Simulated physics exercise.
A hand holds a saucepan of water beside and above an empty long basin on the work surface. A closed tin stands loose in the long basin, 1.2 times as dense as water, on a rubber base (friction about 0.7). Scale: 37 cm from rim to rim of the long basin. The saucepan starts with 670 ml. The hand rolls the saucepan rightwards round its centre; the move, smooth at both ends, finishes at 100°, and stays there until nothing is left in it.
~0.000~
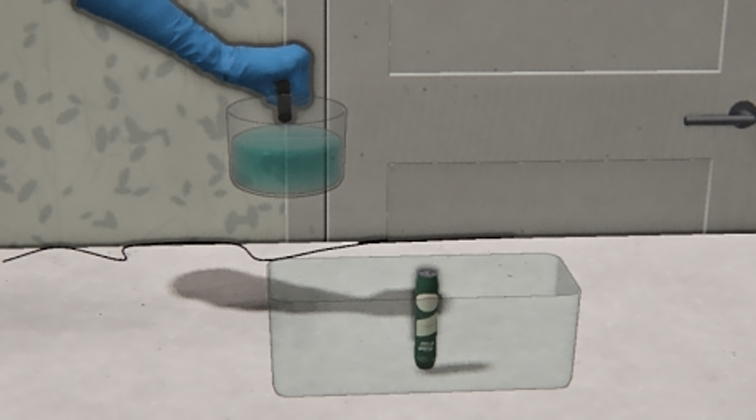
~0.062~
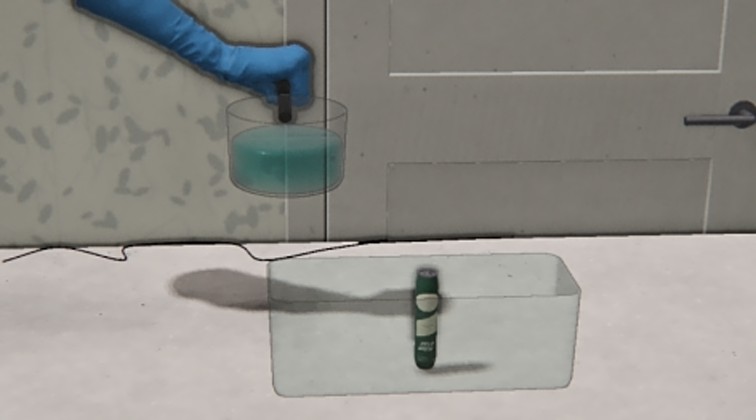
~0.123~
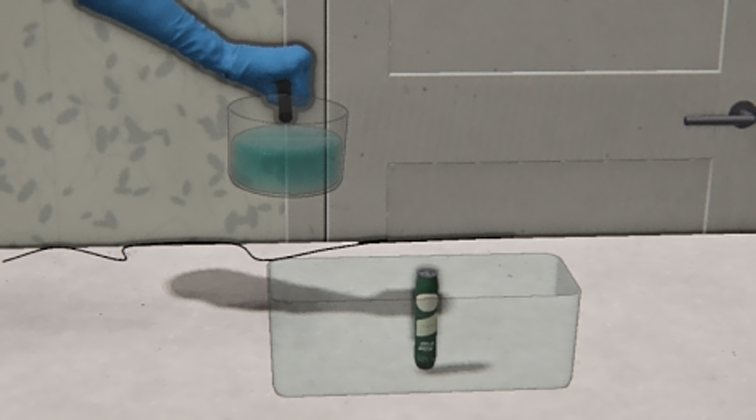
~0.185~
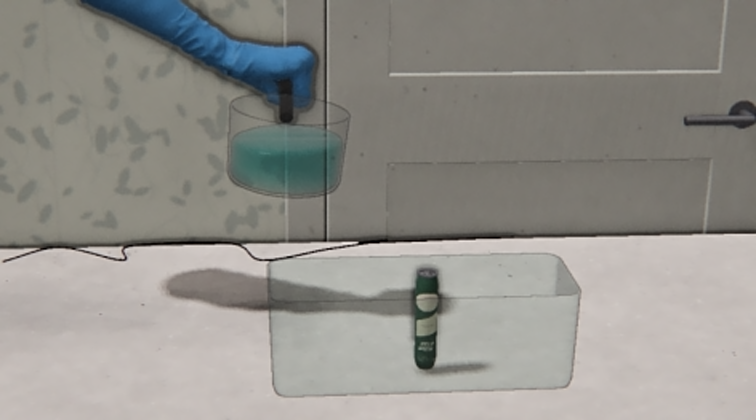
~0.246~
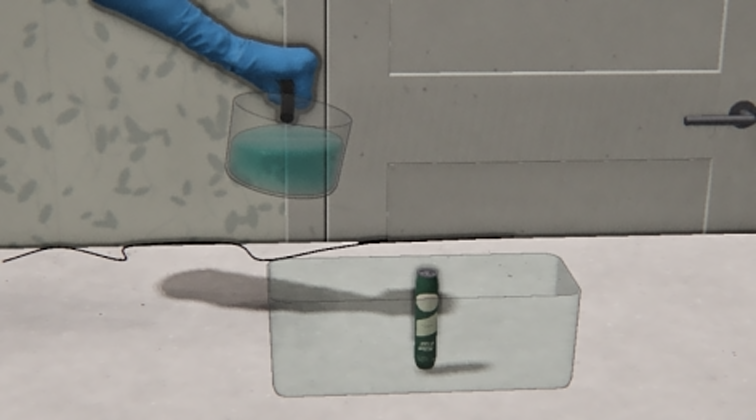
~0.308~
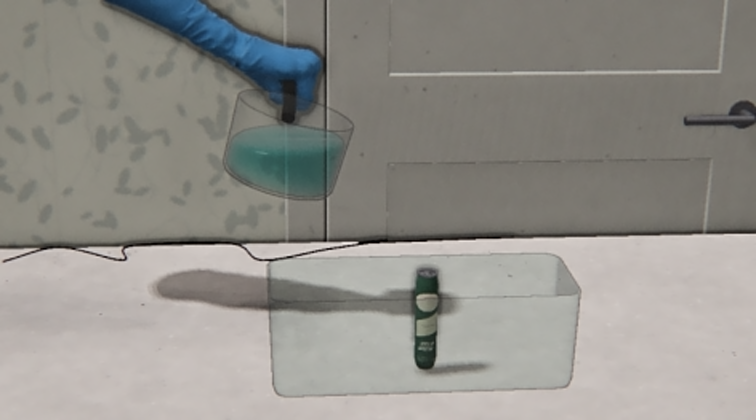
A blue-gloved hand at upper left holds a clear round pan of teal water by its dark handle and slowly rolls it slightly rightwards, while the camera stays still. Below, on a pale surface, a green and cream tin stands upright in a clear, long, empty basin. Behind are a leaf-patterned wall and grey panelled door, seen from the front and slightly above.
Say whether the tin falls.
It stays up.
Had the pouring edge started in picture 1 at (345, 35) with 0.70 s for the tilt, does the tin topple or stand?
Then it topples.
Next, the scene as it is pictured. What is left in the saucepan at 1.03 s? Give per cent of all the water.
Near 22 in a hundred.
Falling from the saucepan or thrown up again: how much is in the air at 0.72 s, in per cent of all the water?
Near 22 in a hundred.
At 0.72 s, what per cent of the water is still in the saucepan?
Some 76 per cent.
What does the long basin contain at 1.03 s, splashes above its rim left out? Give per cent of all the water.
Near 60 in a hundred.
Then, 0.72 s in, the tilt is 67° and 75 per cent is still to pour; the tin stands where it began.
Then, 1.03 s in, the tilt is 95° and 21 per cent is still to pour; the tin stands where it began.
Then, 1.34 s in, the tilt is 100° and 3 per cent is still to pour; the tin stands where it began.
Then, 1.69 s in, the tilt is 100° and 0 per cent is still to pour; the tin stands where it began.
Finally, the tin stands where it began.
